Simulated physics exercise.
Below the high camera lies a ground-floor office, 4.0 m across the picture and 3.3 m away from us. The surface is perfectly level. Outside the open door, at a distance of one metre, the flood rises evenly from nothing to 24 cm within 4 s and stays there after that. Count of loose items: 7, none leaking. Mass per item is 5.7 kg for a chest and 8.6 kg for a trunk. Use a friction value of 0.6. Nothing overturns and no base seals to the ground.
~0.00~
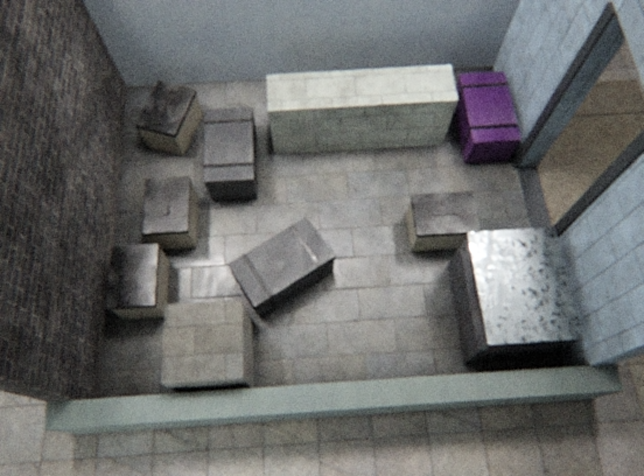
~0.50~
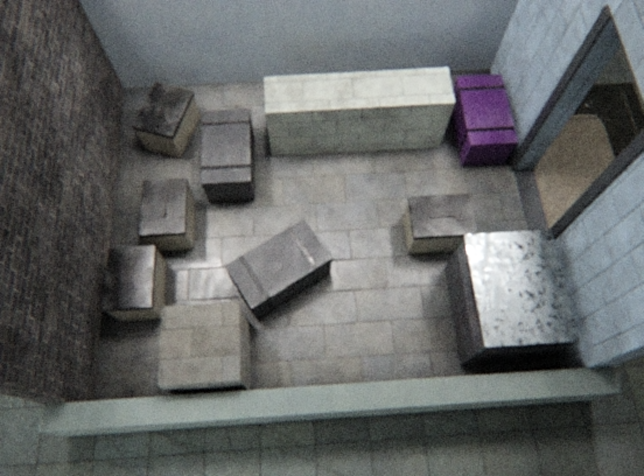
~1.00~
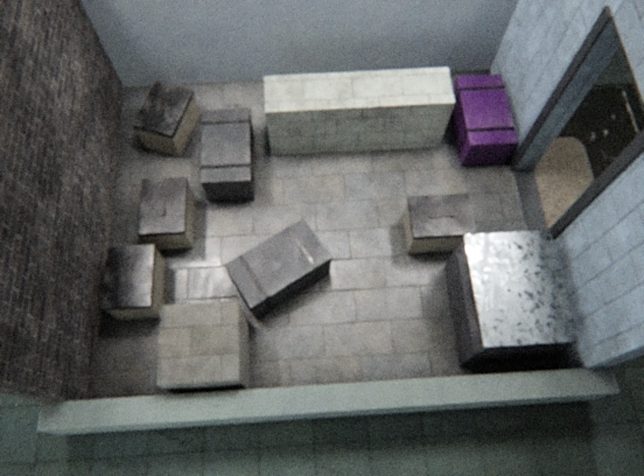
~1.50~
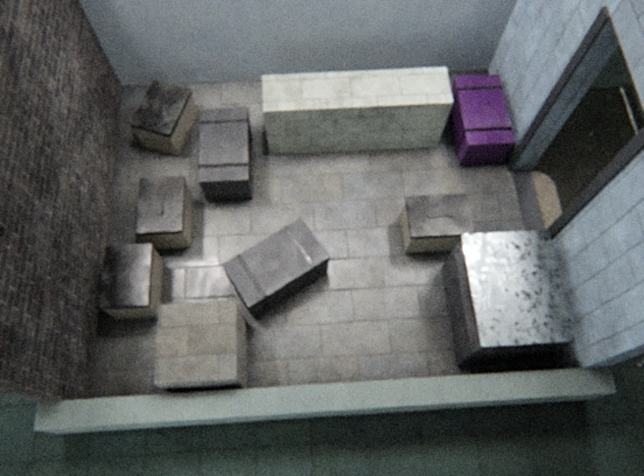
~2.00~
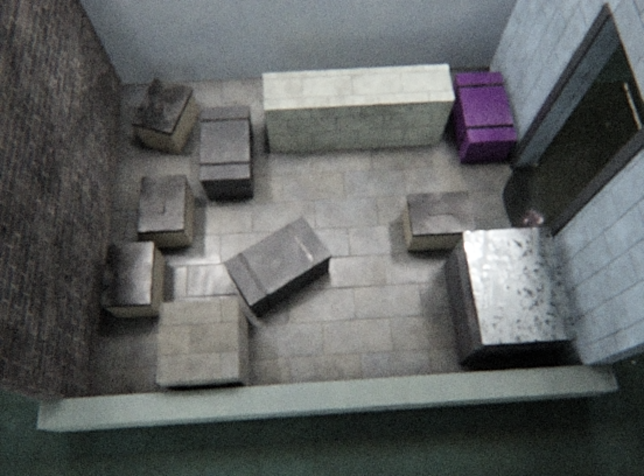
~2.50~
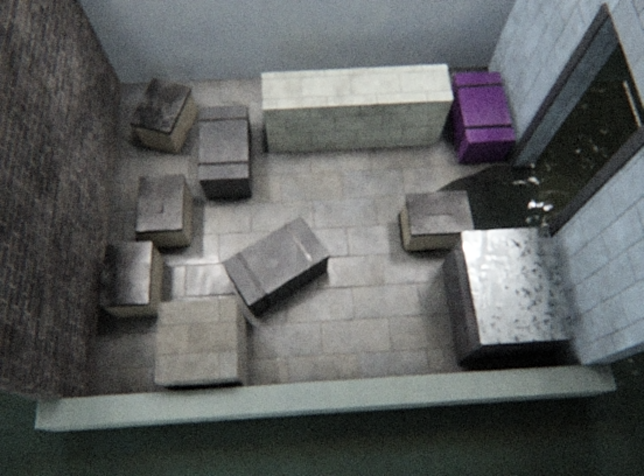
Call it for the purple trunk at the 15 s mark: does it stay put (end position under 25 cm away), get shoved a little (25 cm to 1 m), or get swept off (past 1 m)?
It gets swept off.
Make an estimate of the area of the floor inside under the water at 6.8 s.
Near 11.0 m2 in all.
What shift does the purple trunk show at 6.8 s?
It is about 0 cm out of place by then.
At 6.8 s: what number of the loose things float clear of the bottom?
That would be 5 of them.
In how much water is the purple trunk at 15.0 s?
Near 17 cm deep.
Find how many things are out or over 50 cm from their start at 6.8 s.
My count gives 3.
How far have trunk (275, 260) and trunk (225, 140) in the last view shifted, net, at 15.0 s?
140 cm and 60 cm respectively.
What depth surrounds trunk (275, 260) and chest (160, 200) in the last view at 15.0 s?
Depth approx. 20 cm / 21 cm.
After 3.5 s the purple trunk is near (484, 106), 0.0 m from its start, aground; 0 afloat.
After 6.8 s the purple trunk is near (484, 105), 0.0 m from its start, aground; 5 afloat.
After 11.0 s the purple trunk is near (485, 104), 0.0 m from its start, afloat; 7 afloat.
After 15.0 s the purple trunk is near (197, 137), 2.7 m from its start, afloat; 7 afloat.
